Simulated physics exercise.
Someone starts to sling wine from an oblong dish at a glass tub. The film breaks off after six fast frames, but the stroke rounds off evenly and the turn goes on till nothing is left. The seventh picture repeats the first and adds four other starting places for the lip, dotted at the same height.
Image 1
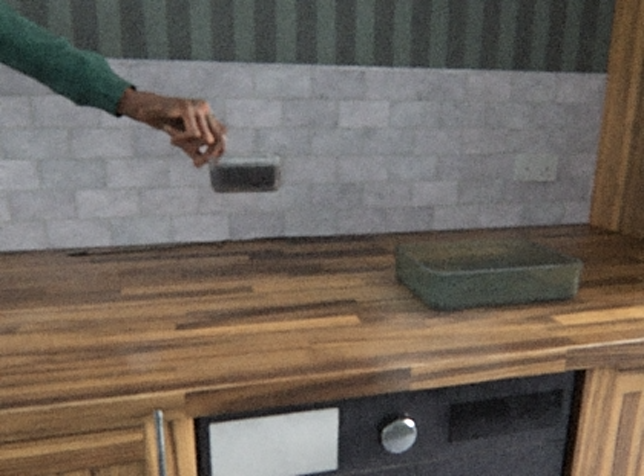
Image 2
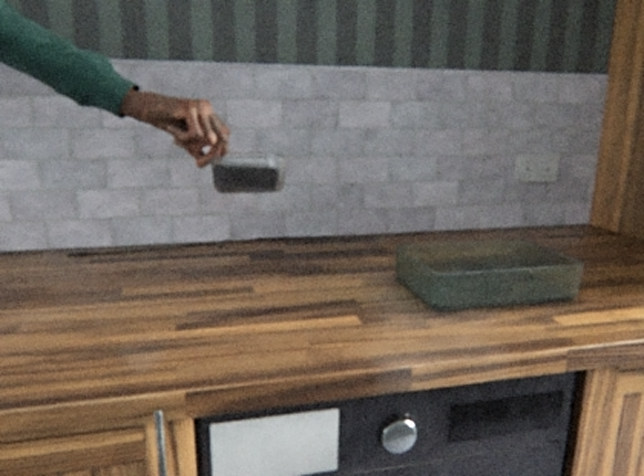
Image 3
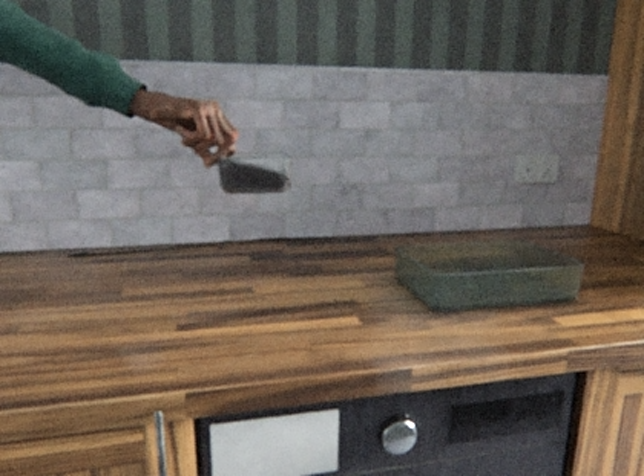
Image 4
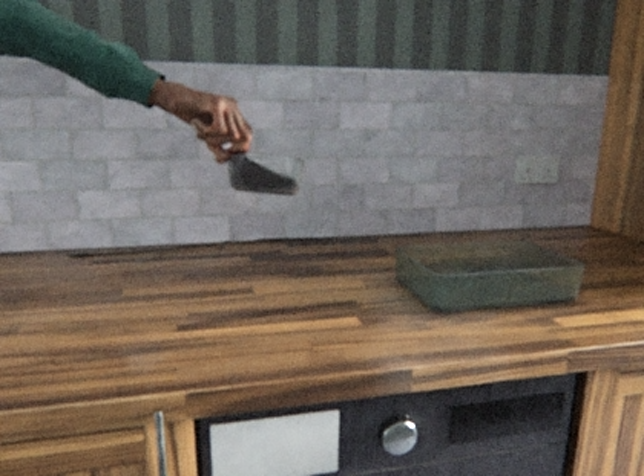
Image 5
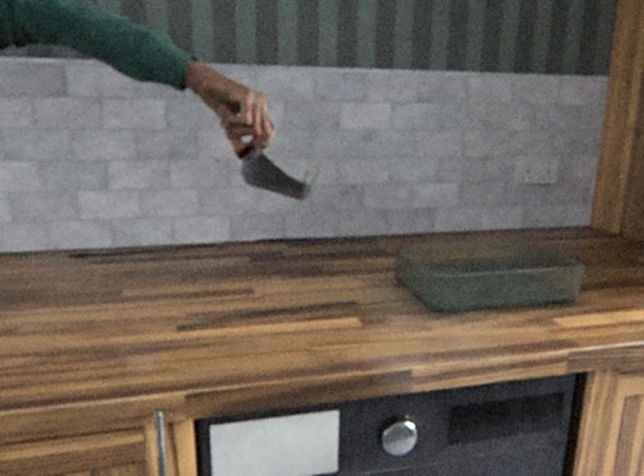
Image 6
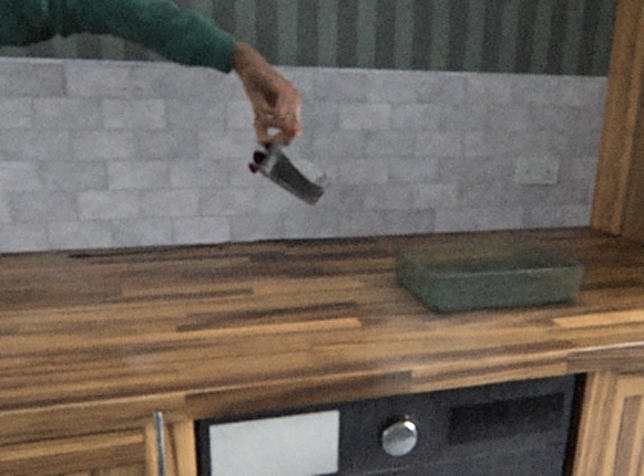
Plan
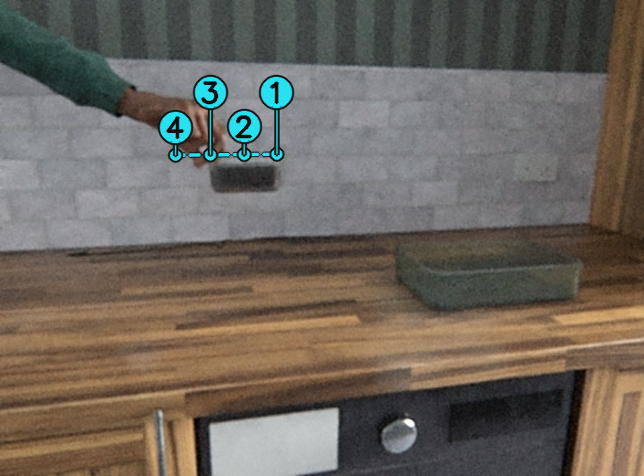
A hand in a green sleeve held a small, dark oblong dish above a wooden counter, then moved it right and slightly down, tilting it steeply toward a glass tub that stayed still.
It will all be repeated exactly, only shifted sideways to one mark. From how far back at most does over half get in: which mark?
The limit is 2.
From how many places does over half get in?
Two.
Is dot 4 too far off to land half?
Yes, it does.
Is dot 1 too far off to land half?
No, that is safe.
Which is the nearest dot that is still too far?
Here it is dot 3.
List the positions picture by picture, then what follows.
Upright, lip at (278, 154); tub from (429, 309) to (573, 297); nothing has left yet.
Upright, lip at (281, 154); nothing has left yet.
Upright, lip at (288, 155); nothing has left yet.
Tipped about 6°, lip at (299, 159); wine is over the rim, down to (239, 153).
Tipped about 18°, lip at (314, 166); wine is over the rim, down to (240, 156).
Tipped about 33°, lip at (328, 176); wine is over the rim, down to (253, 170).
On the marked copy, 1 at (276, 154); 2 at (244, 154); 3 at (210, 154); 4 at (175, 155).
With 1, about 80 % lands in the tub, 5 % falls short and 15 % goes beside or beyond.
With 2, about 73 % lands in the tub, 14 % falls short and 13 % goes beside or beyond.
With 3, about 1 % lands in the tub, 94 % falls short and 5 % goes beside or beyond.
With 4, about 0 % lands in the tub, 100 % falls short.
